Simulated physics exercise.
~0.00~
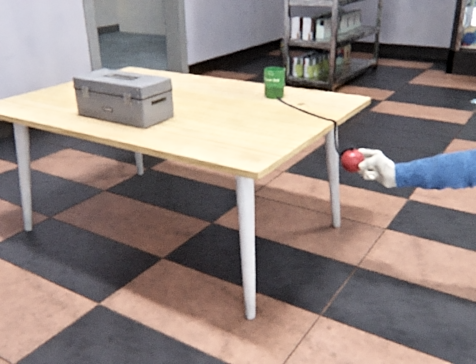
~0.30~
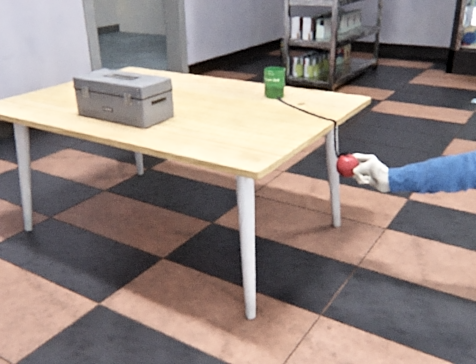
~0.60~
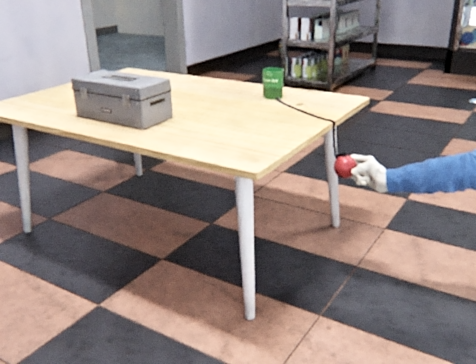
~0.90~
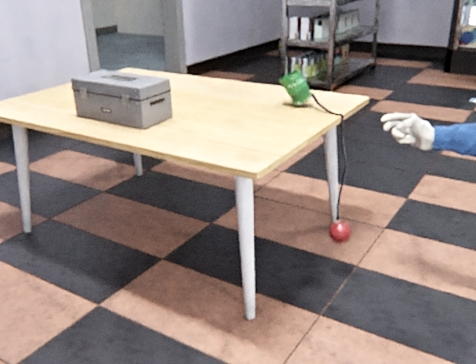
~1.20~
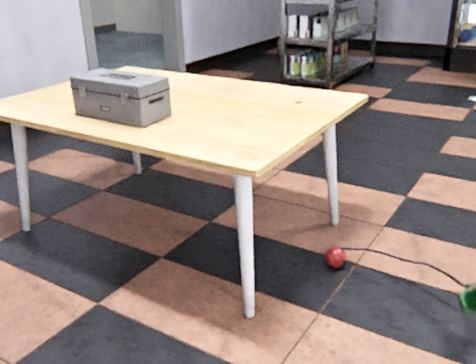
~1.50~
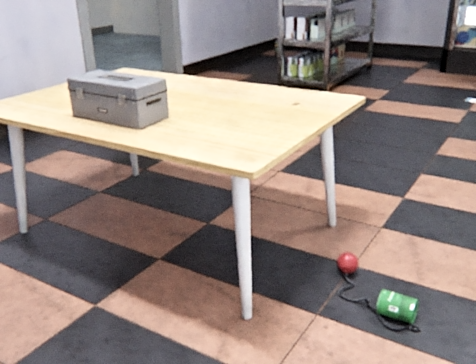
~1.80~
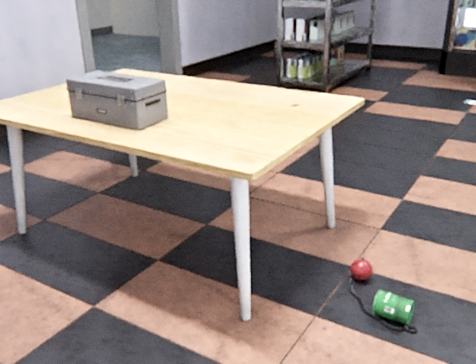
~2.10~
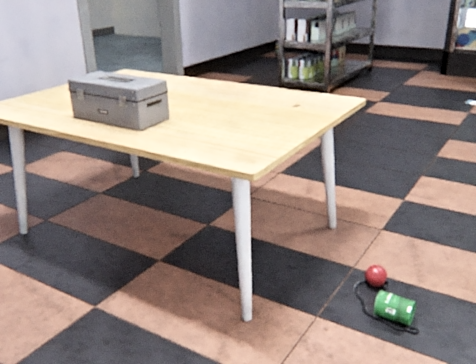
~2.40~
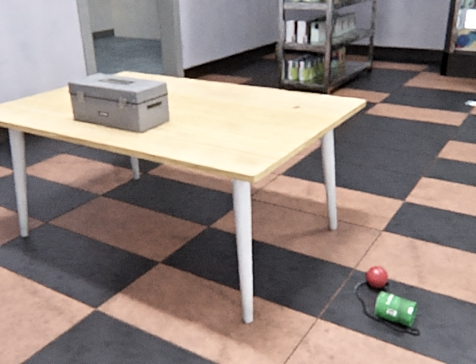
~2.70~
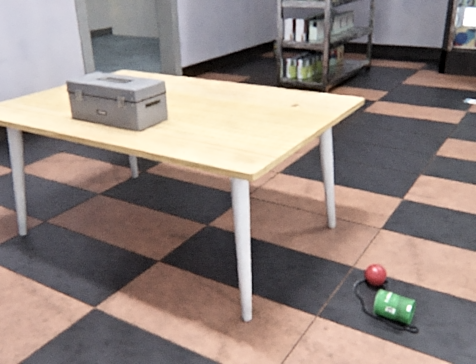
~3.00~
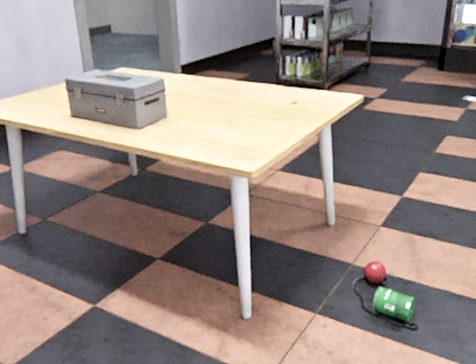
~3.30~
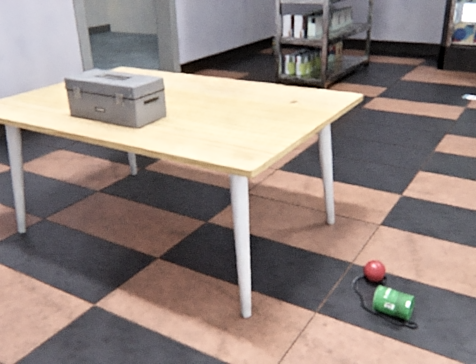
At first, a green cup and a grey toolbox sit on a pale table while a gloved hand holds a red apple beyond the right end, joined to the cup by a dark ribbon. The hand lets go and draws back, and the apple drops towards the floor as the cup tips and slides to the edge. The cup is then pulled off the table and comes down to the right of the apple. It settles on its side while the apple rolls slightly right towards it. Finally, both lie still on the checkered floor, the toolbox still on the table.
